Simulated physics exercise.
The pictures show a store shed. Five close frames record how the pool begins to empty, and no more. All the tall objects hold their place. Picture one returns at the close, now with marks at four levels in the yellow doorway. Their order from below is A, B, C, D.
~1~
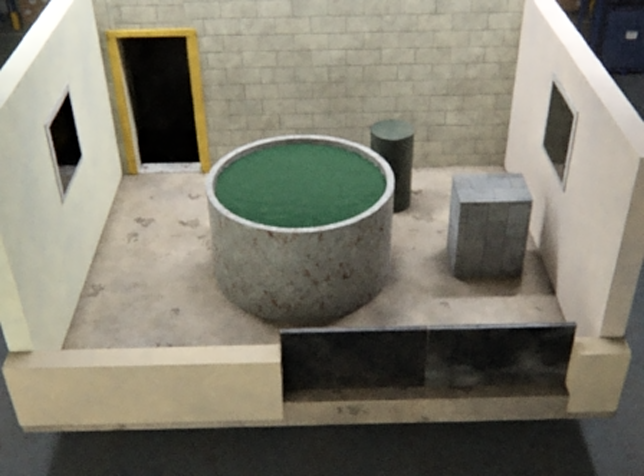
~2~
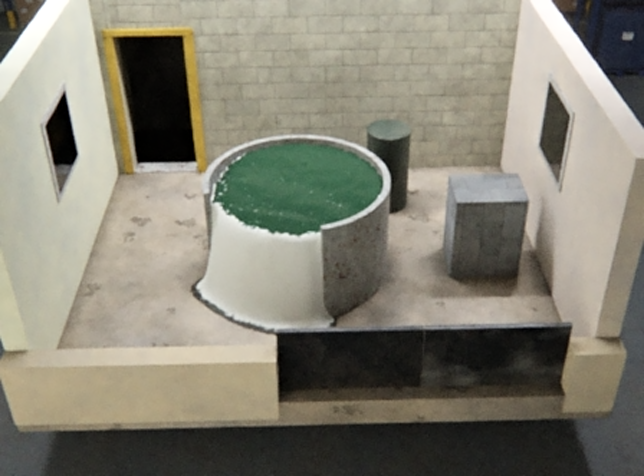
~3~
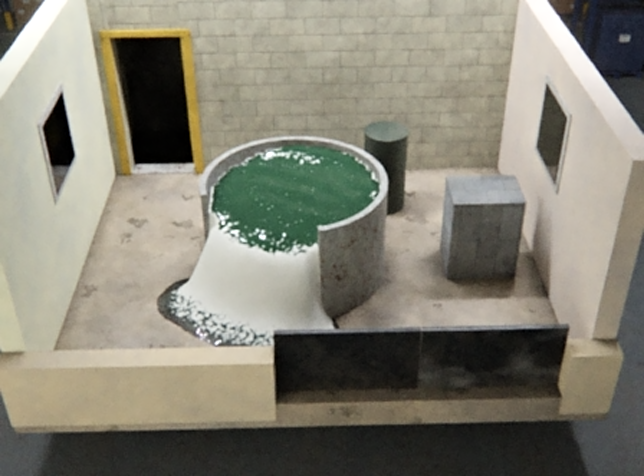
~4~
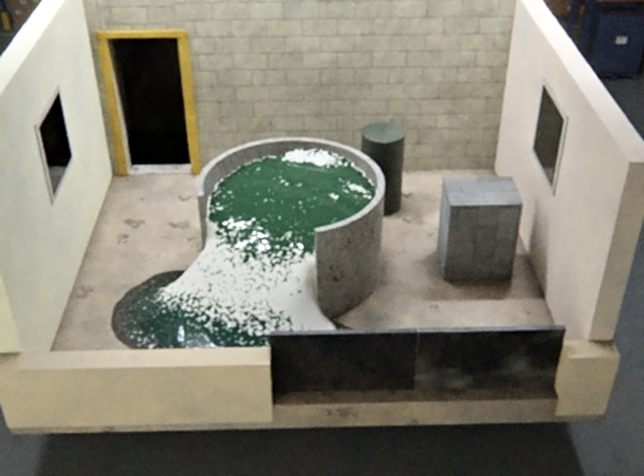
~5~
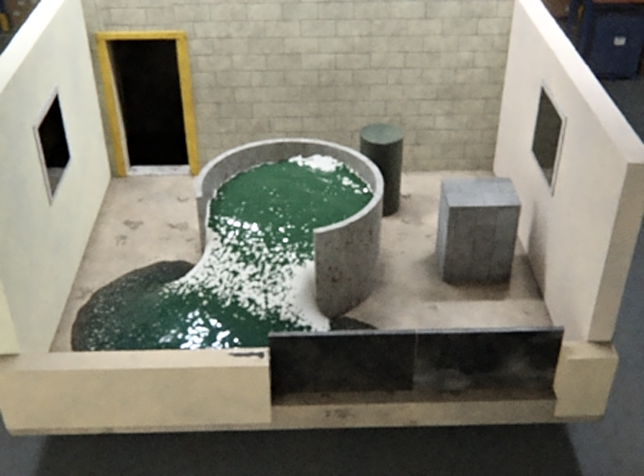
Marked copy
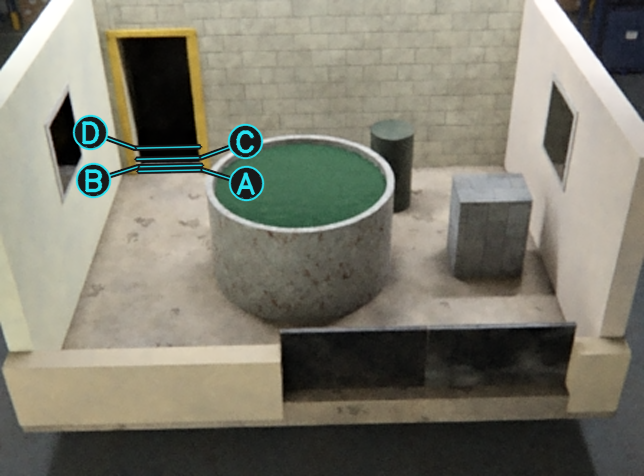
In a store shed, green water pours from a round pool and spreads leftward across the floor.
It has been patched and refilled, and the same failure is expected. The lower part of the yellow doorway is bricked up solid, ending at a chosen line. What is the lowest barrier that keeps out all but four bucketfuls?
That is mark D.
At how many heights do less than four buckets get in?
One of the four.
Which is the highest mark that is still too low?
The answer is C.
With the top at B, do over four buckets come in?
Yes, that goes wrong.
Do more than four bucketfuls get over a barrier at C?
Yes, it does.
On the marked copy, A at (170, 170); B at (169, 166); C at (168, 158); D at (167, 147); from the bottom up A, B, C, D.
With A, dozens of bucketfuls pour in.
With B, dozens of bucketfuls pour in.
With C, some 15 bucketfuls get in.
With D, a bucket or two gets in.
